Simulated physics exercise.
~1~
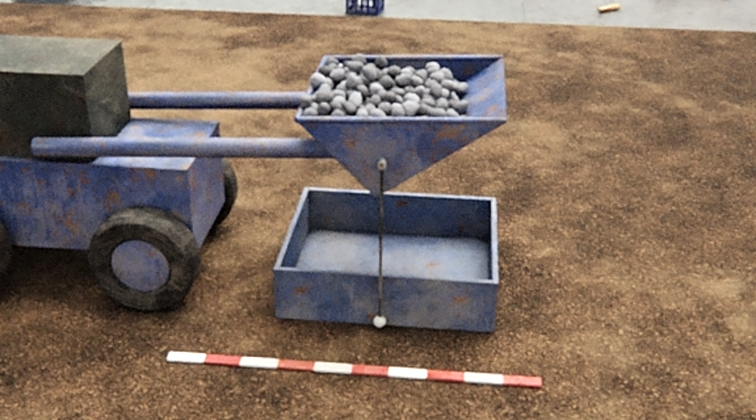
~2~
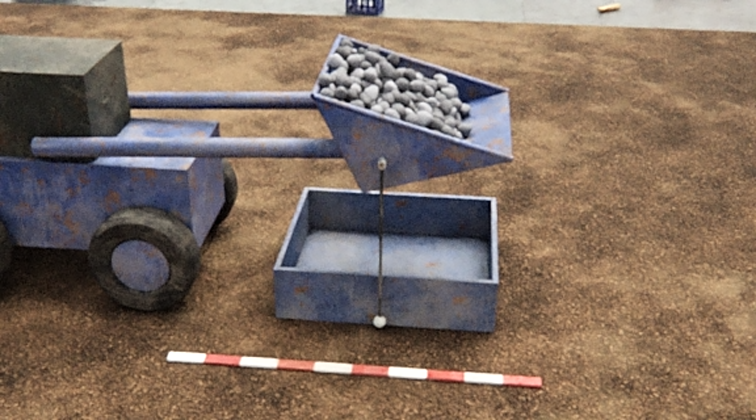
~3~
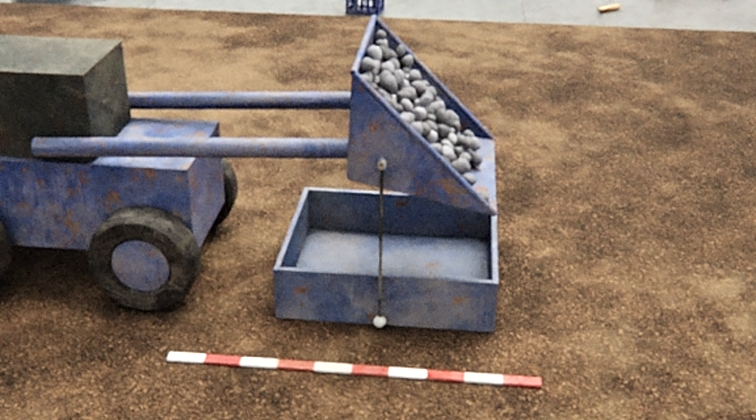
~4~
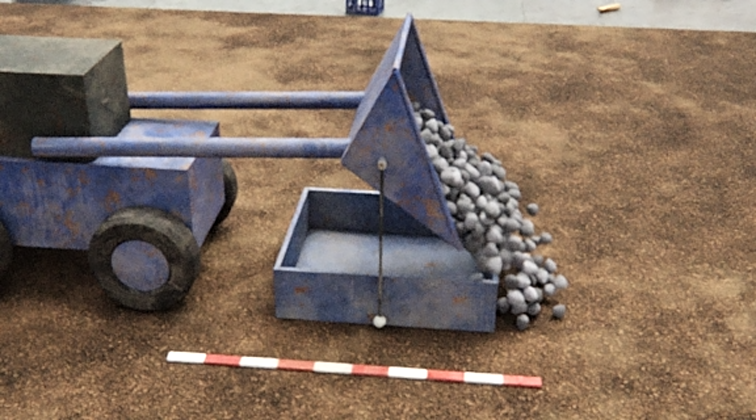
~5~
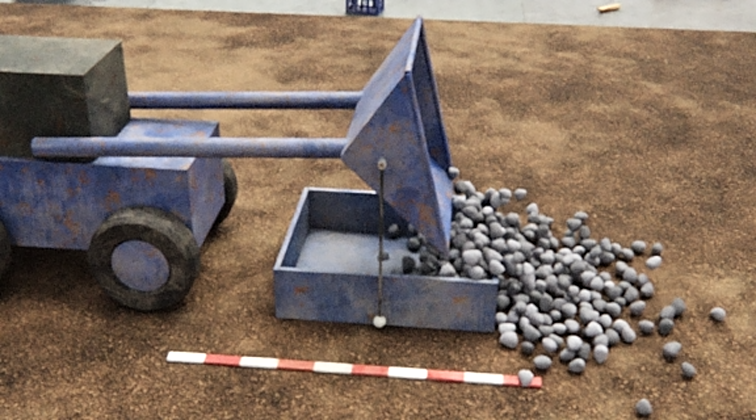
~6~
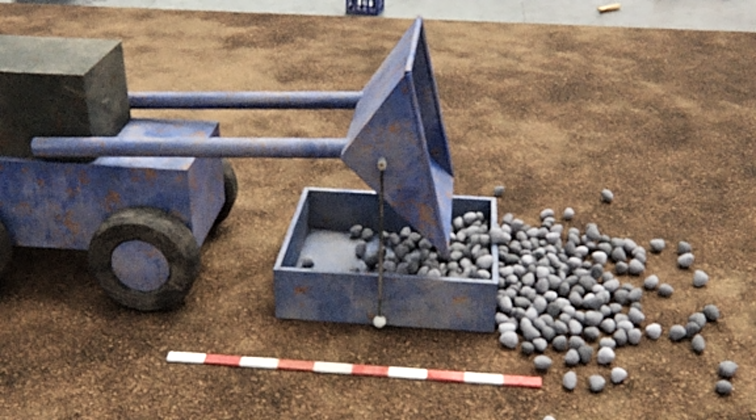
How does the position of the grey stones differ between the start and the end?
At the start the stones are piled up in the raised bucket. At the end they lie lower and mostly further right, some in the bin and many scattered on the ground to its right.
